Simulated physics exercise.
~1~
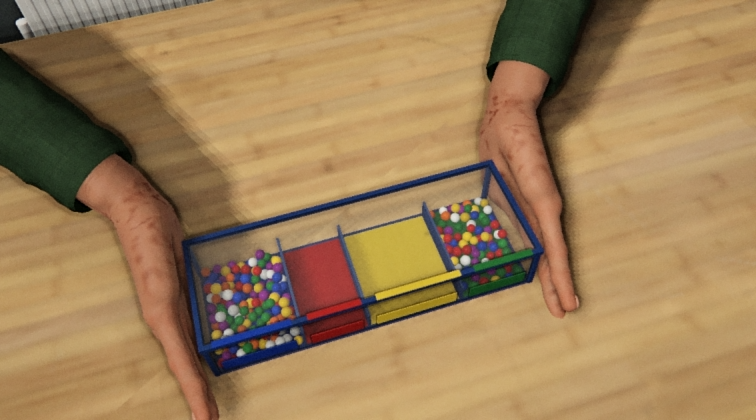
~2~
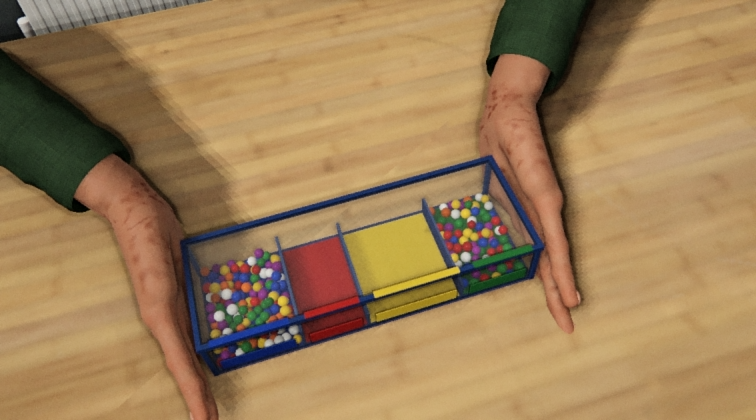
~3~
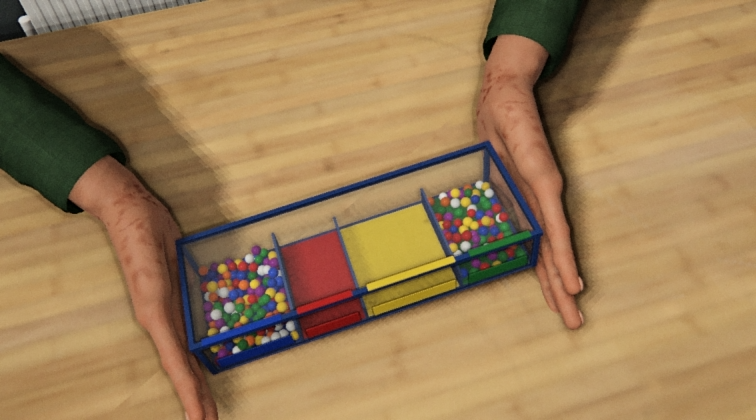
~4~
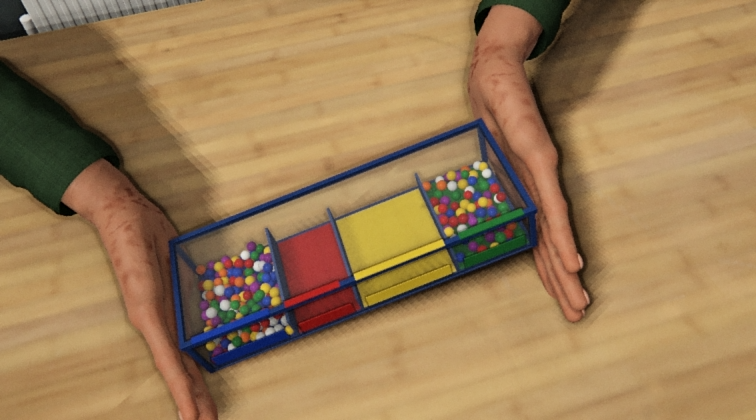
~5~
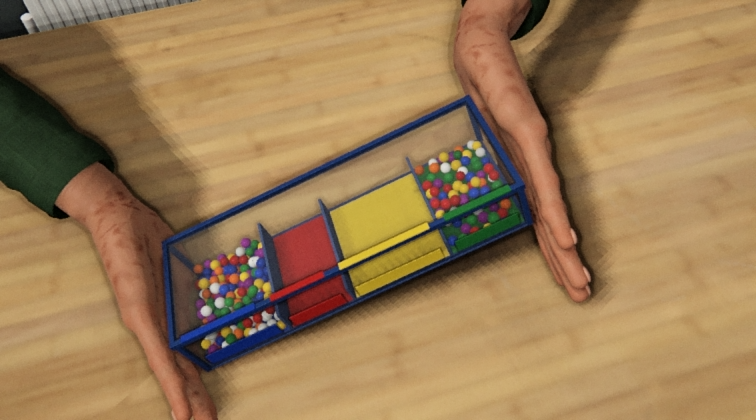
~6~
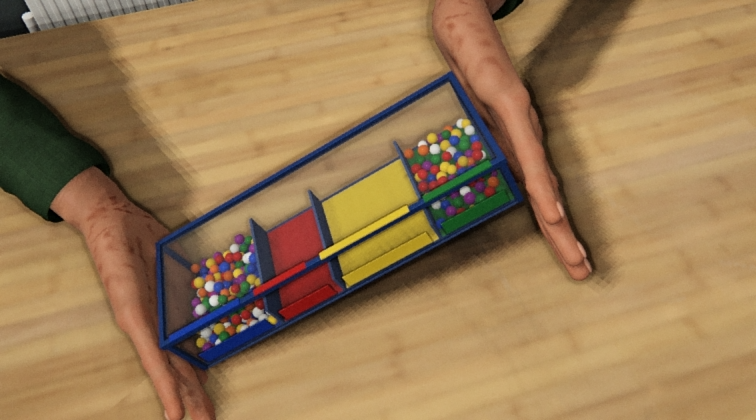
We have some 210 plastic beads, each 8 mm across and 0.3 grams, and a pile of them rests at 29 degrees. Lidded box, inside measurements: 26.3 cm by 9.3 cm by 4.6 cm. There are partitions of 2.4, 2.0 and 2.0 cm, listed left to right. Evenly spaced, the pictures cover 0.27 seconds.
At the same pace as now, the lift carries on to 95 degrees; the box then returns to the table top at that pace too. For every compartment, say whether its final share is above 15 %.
Red: No, blue: Yes, green: No, yellow: No.
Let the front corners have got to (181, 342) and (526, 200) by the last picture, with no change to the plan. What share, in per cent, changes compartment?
Estimate: Around 35 %.
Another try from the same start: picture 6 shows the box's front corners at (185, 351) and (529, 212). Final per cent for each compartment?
Per cent at the end: Red 5; blue 90; green 0; yellow 0.
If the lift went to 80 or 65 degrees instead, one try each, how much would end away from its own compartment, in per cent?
First try: Around 30 %; second try: Around 10 %.
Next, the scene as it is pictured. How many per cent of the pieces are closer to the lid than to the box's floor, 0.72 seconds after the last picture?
Share: Approx. 60 %.
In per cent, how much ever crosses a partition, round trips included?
35 %, roughly.
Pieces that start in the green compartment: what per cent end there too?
0 per cent, roughly.
Then, 0.72 s after the last picture, tilt 94 degrees; blue 65 %, green 10 %, yellow 20 %.
Then, 1.20 s after the last picture, tilt 40 degrees; red 10 %, blue 90 %.
Then, 1.74 s after the last picture, tilt 0 degrees; red 10 %, blue 90 %.
In the end, red 10 %, blue 90 %, green 0 %, yellow 0 %.
